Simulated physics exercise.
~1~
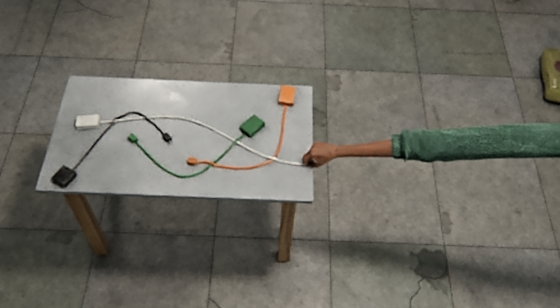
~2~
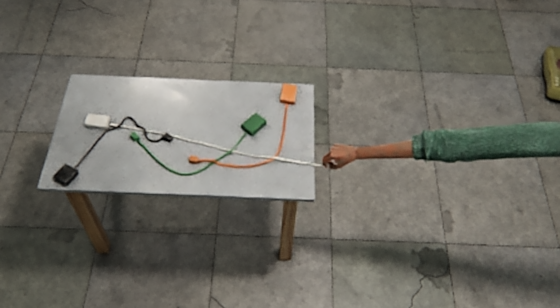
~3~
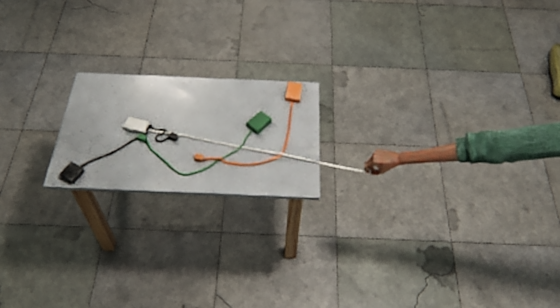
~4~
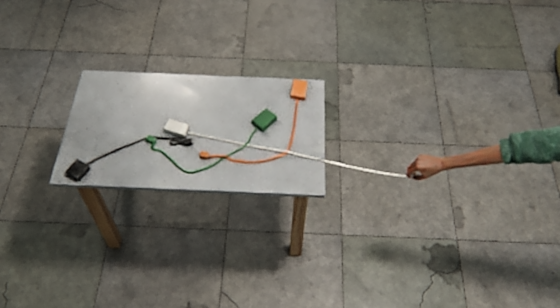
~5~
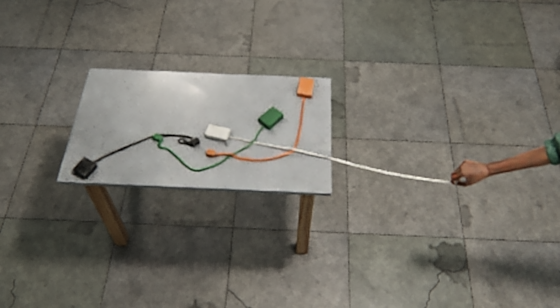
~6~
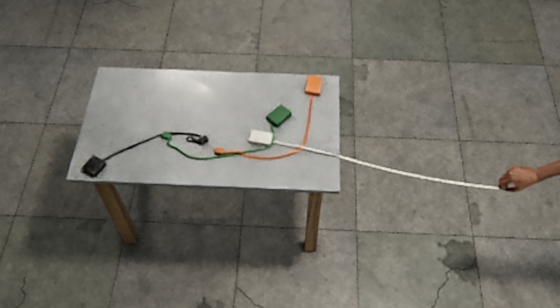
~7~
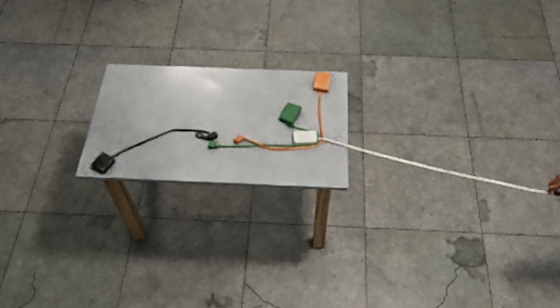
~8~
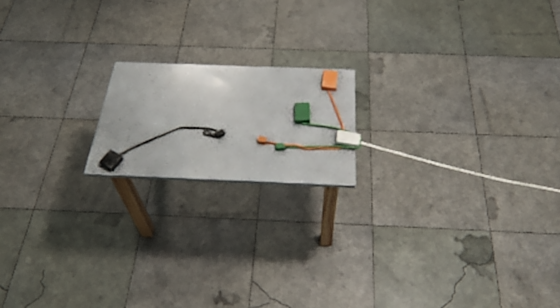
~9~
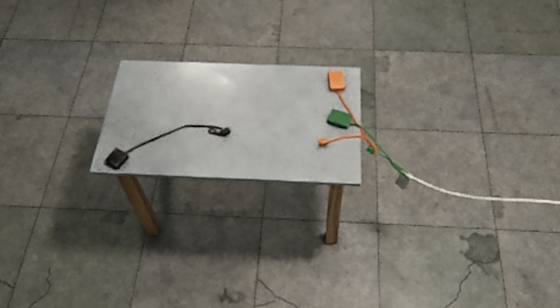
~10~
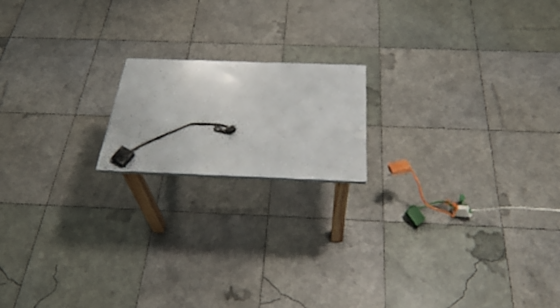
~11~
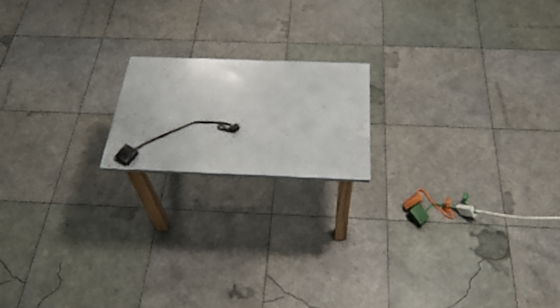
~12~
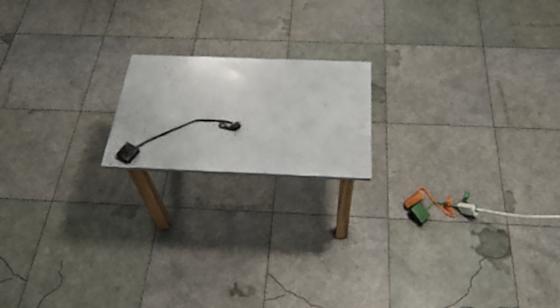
A hand in a green sleeve pulls a white lead rightward across a grey table standing on a tiled floor, seen from above. Black, green and orange leads lie tangled with it, the black charger at the left near corner and the green and orange ones toward the right. The white charger slides after its cable, and the hand passes out of view. It catches the green and orange leads, dragging them over the right edge. All three drop to the floor in a small heap, while the black lead remains on the table.
